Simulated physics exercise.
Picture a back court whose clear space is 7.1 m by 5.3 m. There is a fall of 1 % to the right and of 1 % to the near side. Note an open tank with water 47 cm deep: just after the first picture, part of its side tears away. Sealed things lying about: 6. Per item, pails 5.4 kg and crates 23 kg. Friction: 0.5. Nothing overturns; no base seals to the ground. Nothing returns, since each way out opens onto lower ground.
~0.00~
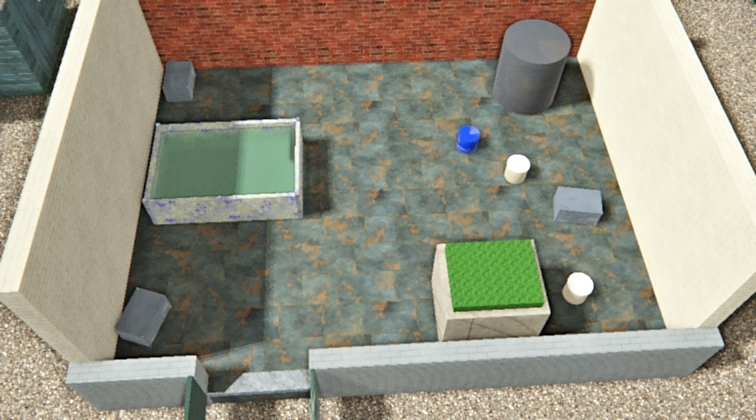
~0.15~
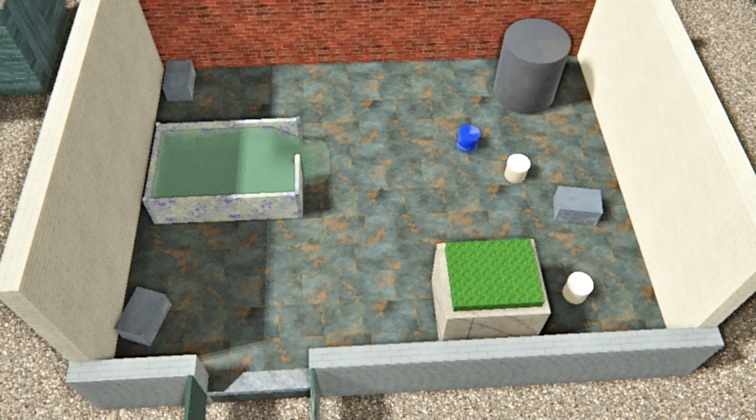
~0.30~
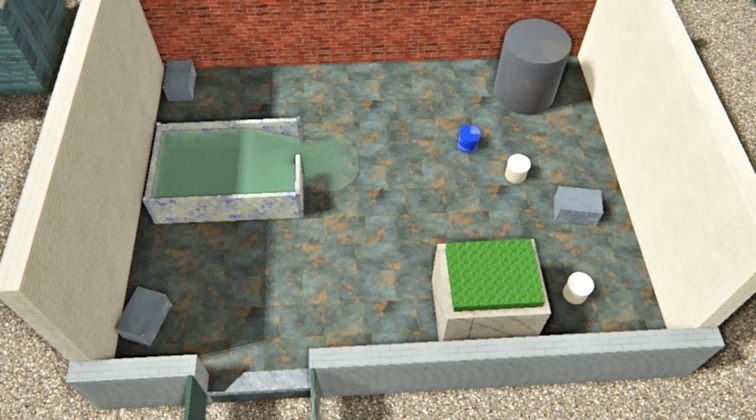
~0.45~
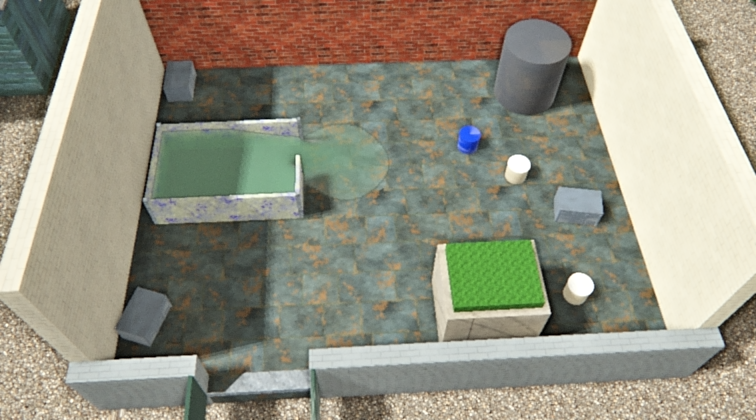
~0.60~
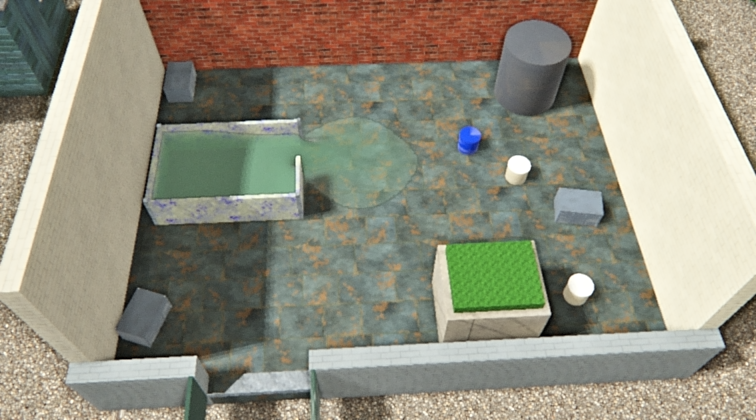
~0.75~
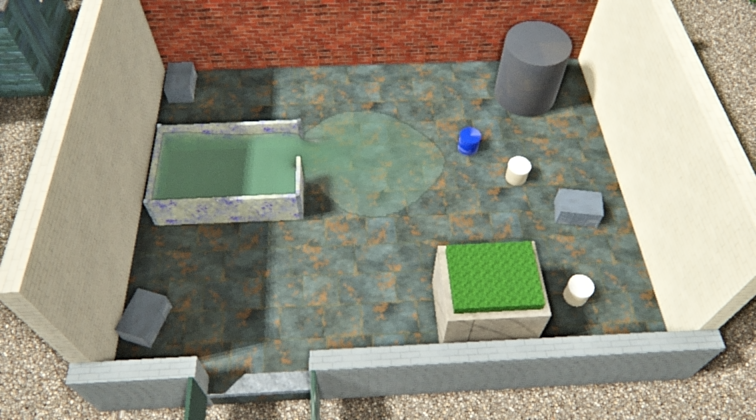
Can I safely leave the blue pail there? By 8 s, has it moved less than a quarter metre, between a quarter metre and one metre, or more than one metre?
More than one metre.
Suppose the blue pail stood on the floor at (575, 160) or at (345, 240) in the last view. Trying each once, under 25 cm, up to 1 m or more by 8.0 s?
From the first spot it goes a long way, and from the second it does not really budge.
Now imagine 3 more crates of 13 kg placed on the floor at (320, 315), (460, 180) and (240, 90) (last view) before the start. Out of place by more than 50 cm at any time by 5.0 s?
Well, in that order it's lower, higher and lower.
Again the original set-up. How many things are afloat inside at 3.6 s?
It comes to 2 of them.
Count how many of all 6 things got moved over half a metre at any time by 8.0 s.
Count: 2.
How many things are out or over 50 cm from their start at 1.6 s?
Tally at that time: 0.
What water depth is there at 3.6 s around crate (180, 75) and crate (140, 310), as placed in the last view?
First about 0 cm, second about 0 cm.
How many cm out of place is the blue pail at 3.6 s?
About 200 cm by then.
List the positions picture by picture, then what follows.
In the first frame, the blue pail at (469, 134), on the bottom; 2.6 m2 under water; 0 of 6 have shifted.
In the second frame, the blue pail at (469, 133) rests on the ground; 3.0 m2 under water; 0 of 6 have shifted.
In the third frame, the blue pail at (470, 133), on the bottom; 3.4 m2 under water; 0 of 6 have shifted.
In the fourth frame, the blue pail at (470, 134) rests on the ground; water covers 4.1 m2; 0 of 6 have shifted.
In the fifth frame, the blue pail at (470, 135) rests on the ground; 4.9 m2 under water; 0 of 6 have shifted.
In the sixth frame, the blue pail at (470, 135) rests on the ground; water covers 5.8 m2; 0 of 6 have shifted.
After 1.6 s the blue pail is near (491, 134), 0.3 m from its start, aground; 0 of 6 are out; 0 afloat.
After 3.6 s the blue pail is near (590, 140), 1.8 m from its start, afloat; 0 of 6 are out; 2 afloat.
After 5.6 s the blue pail is near (617, 193), 2.3 m from its start, afloat; 0 of 6 are out; 1 afloat.
After 8.0 s the blue pail is near (661, 308), 3.6 m from its start, afloat; 0 of 6 are out; 3 afloat.
